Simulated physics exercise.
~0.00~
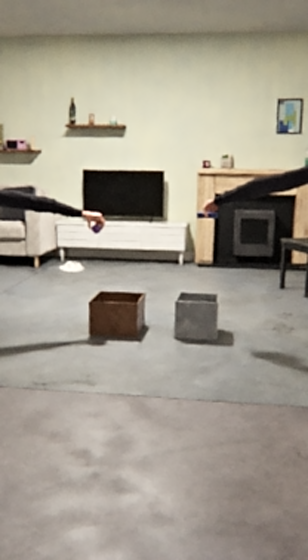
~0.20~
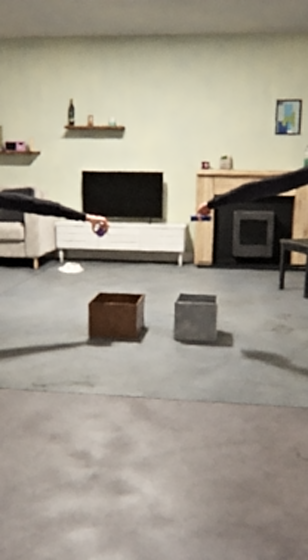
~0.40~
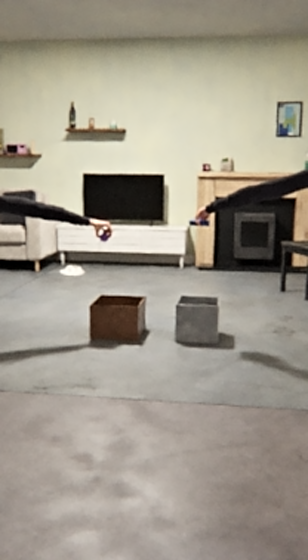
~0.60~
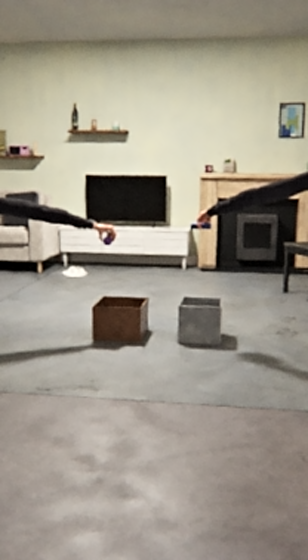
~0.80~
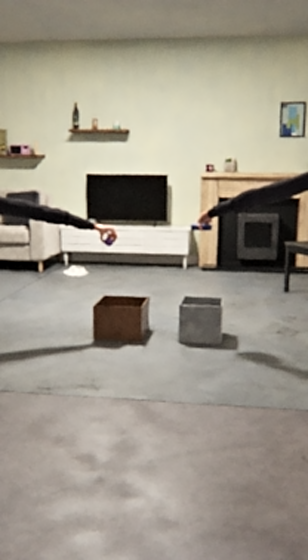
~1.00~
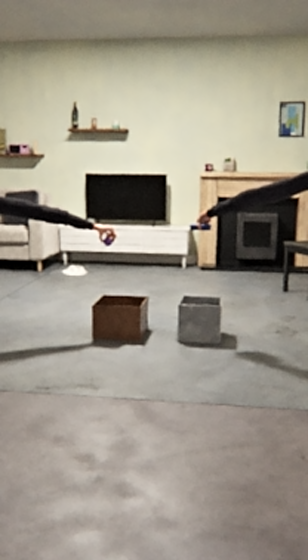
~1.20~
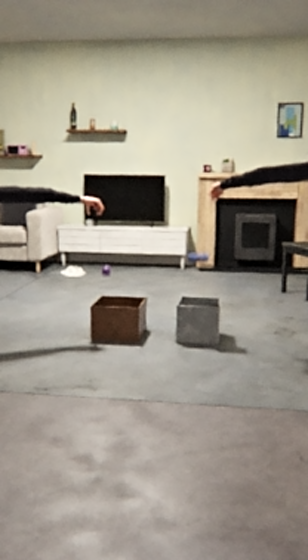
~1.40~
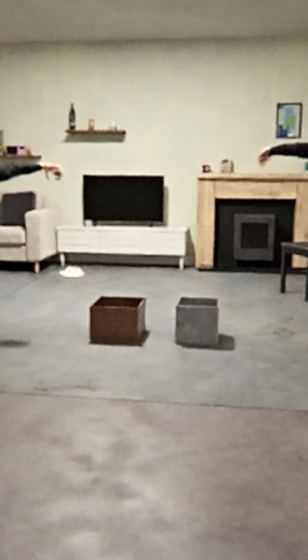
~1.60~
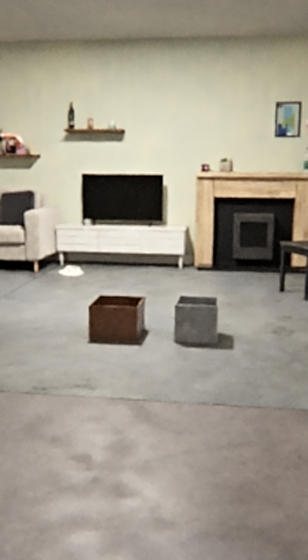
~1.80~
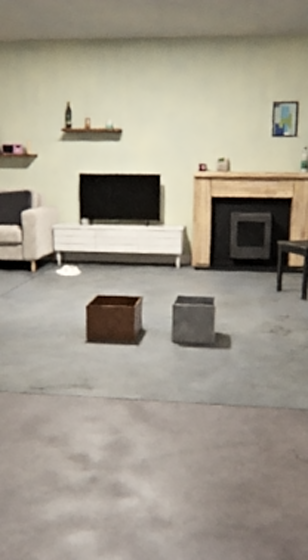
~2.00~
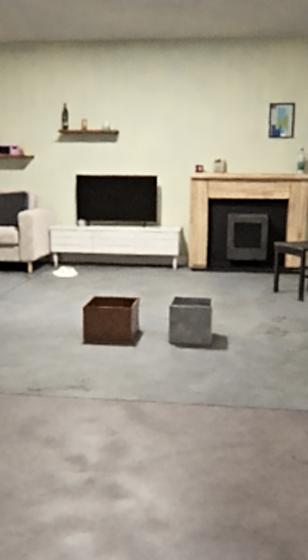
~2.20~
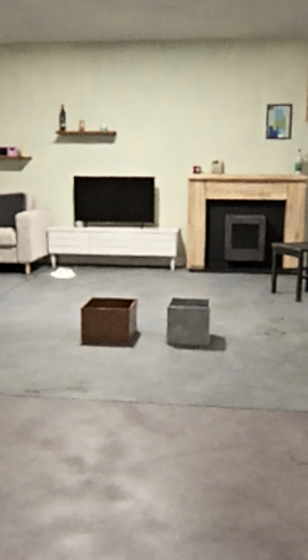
At the start, two arms reach in from opposite sides of a living room, each hand holding a small object high above two open boxes, a rusty brown one on the left and a gray one on the right. The left hand holds a purple onion and the right a small blue case, and both shift slightly before hovering. Then both hands let go, and the onion and the case drop. The arms draw back out of view on either side. At the end, both objects are out of sight, caught inside the boxes, which stand still on the gray floor.
